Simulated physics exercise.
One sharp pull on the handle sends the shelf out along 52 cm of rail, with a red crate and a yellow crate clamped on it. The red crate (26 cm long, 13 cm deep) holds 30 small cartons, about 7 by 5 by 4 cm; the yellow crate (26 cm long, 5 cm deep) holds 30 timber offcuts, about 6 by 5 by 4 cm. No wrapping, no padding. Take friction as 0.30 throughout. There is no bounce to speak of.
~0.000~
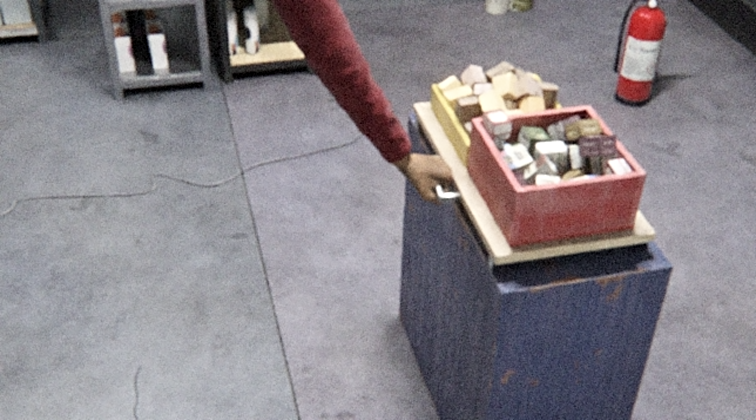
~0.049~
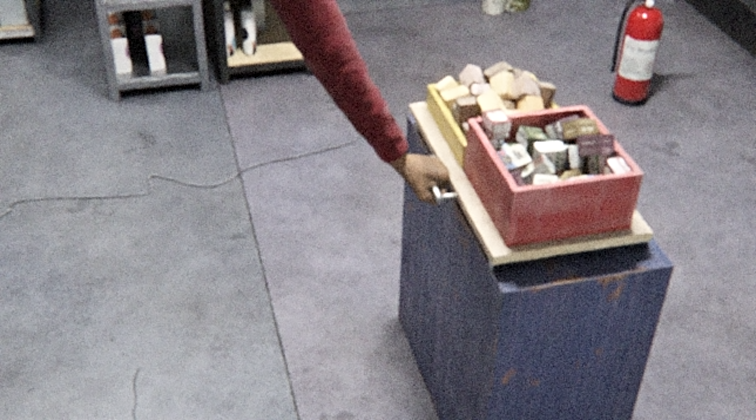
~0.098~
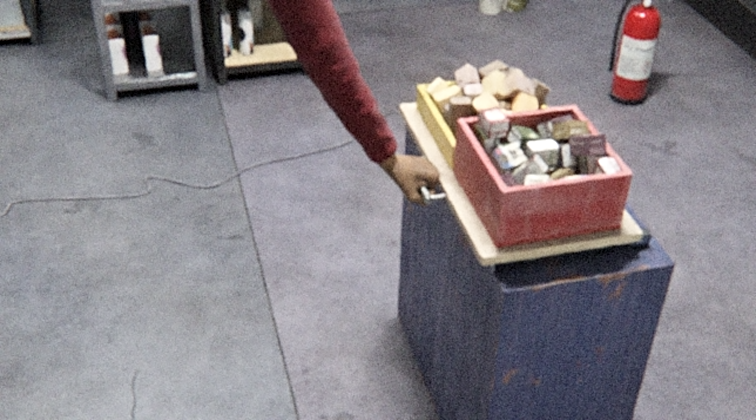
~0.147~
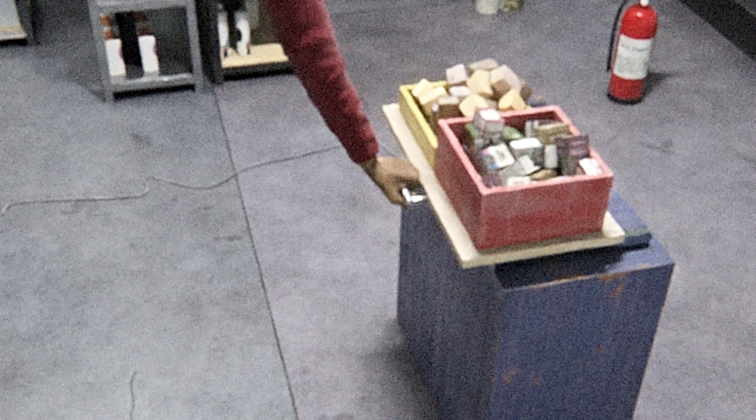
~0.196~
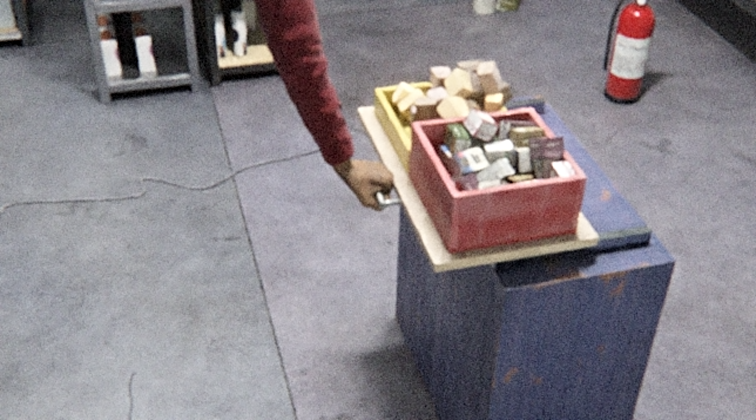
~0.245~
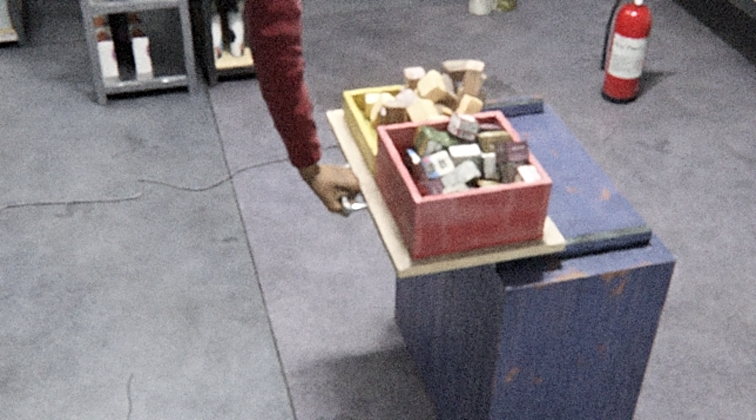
An arm in a dark red sleeve pulled a board by its handle leftward across a blue cabinet, carrying a red crate and a yellow crate, and a couple of wooden blocks came out.
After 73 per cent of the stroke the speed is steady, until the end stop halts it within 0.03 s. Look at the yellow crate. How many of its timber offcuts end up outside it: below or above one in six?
It sheds over a sixth of them.
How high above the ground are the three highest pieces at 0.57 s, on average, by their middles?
Some 104 cm up.
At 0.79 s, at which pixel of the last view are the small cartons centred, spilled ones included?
Around (319, 200).
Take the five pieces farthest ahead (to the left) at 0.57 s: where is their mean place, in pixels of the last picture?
At about (177, 137).
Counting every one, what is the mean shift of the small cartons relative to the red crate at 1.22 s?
About 4 cm to the left.
After 0.37 s, the runners reach their end.
After 0.45 s, the red crate has all 30 and the yellow crate is down by 7 of 30.
After 0.57 s, the red crate is down by 1 of 30 and the yellow crate is down by 10 of 30.
After 0.79 s, the red crate is down by 2 of 30 and the yellow crate is down by 11 of 30.
Final count (at 1.22 s), the red crate is down by 2 of 30 and the yellow crate is down by 11 of 30. Asked share, 11 of 30, 37 per cent.
